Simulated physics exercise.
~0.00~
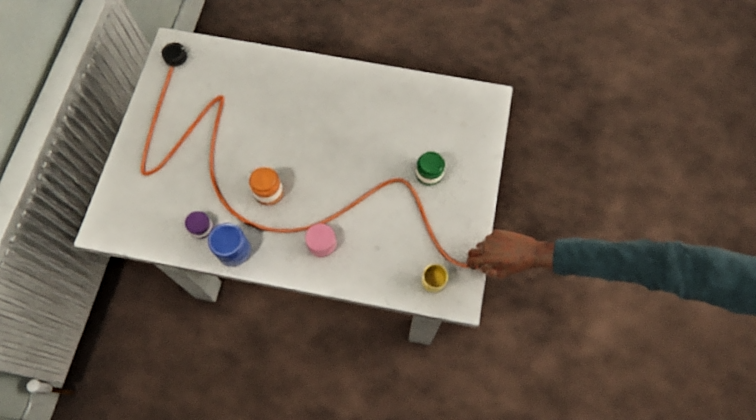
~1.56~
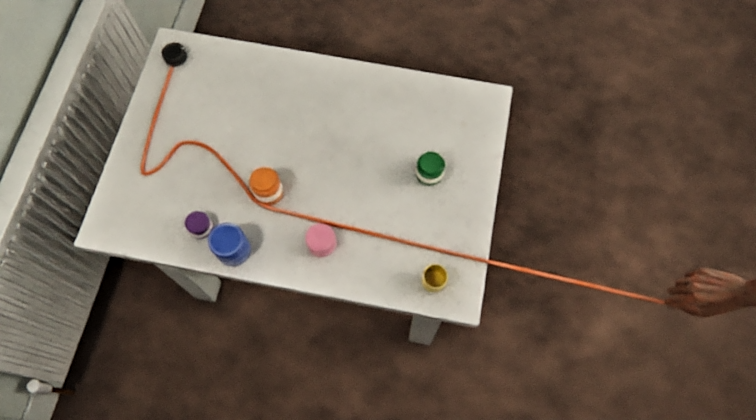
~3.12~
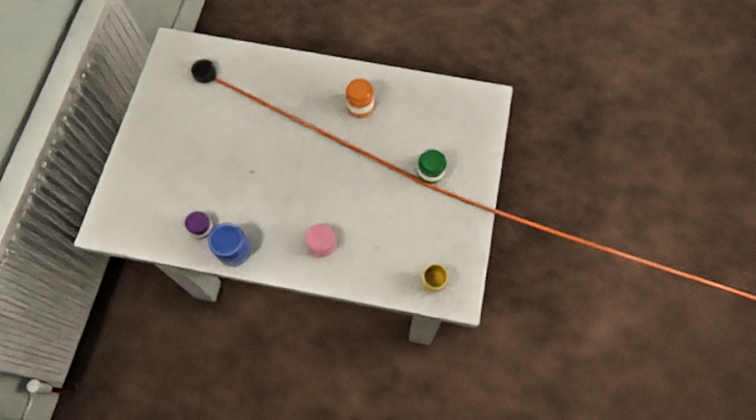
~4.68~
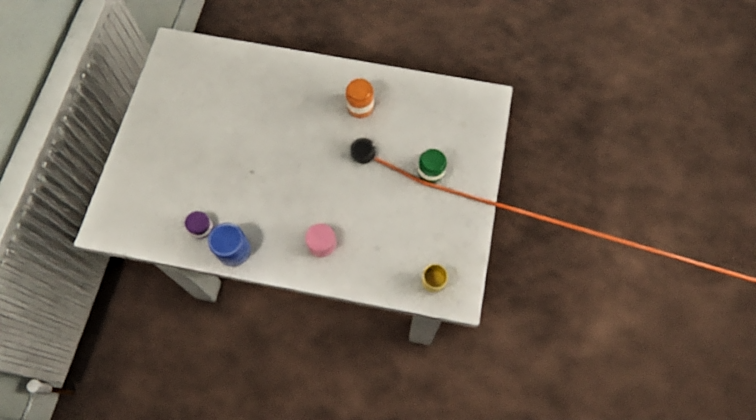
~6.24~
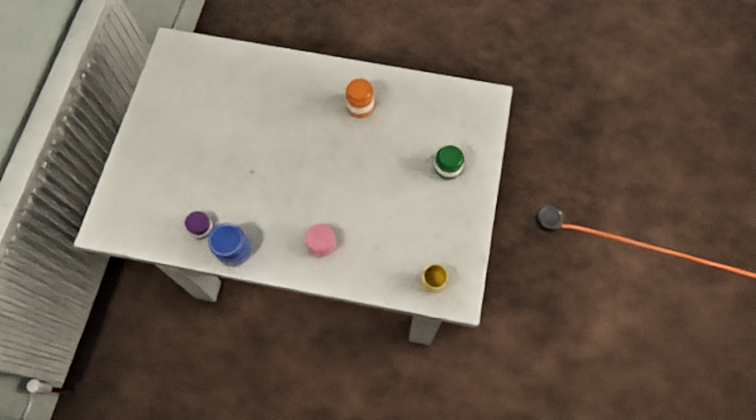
To begin with, a hand at the right edge of a pale table holds an orange cord that winds among six small, colourful containers to a black puck in the far left corner. The hand pulls right, drawing out the curves until the cord lies against the orange jar. As the line straightens, the orange jar ends up toward the back of the table and the puck starts sliding. The puck crosses the top toward the green jar, which shifts slightly right. Finally, the puck is beyond the right edge, still on its cord, while all six containers remain on the table.
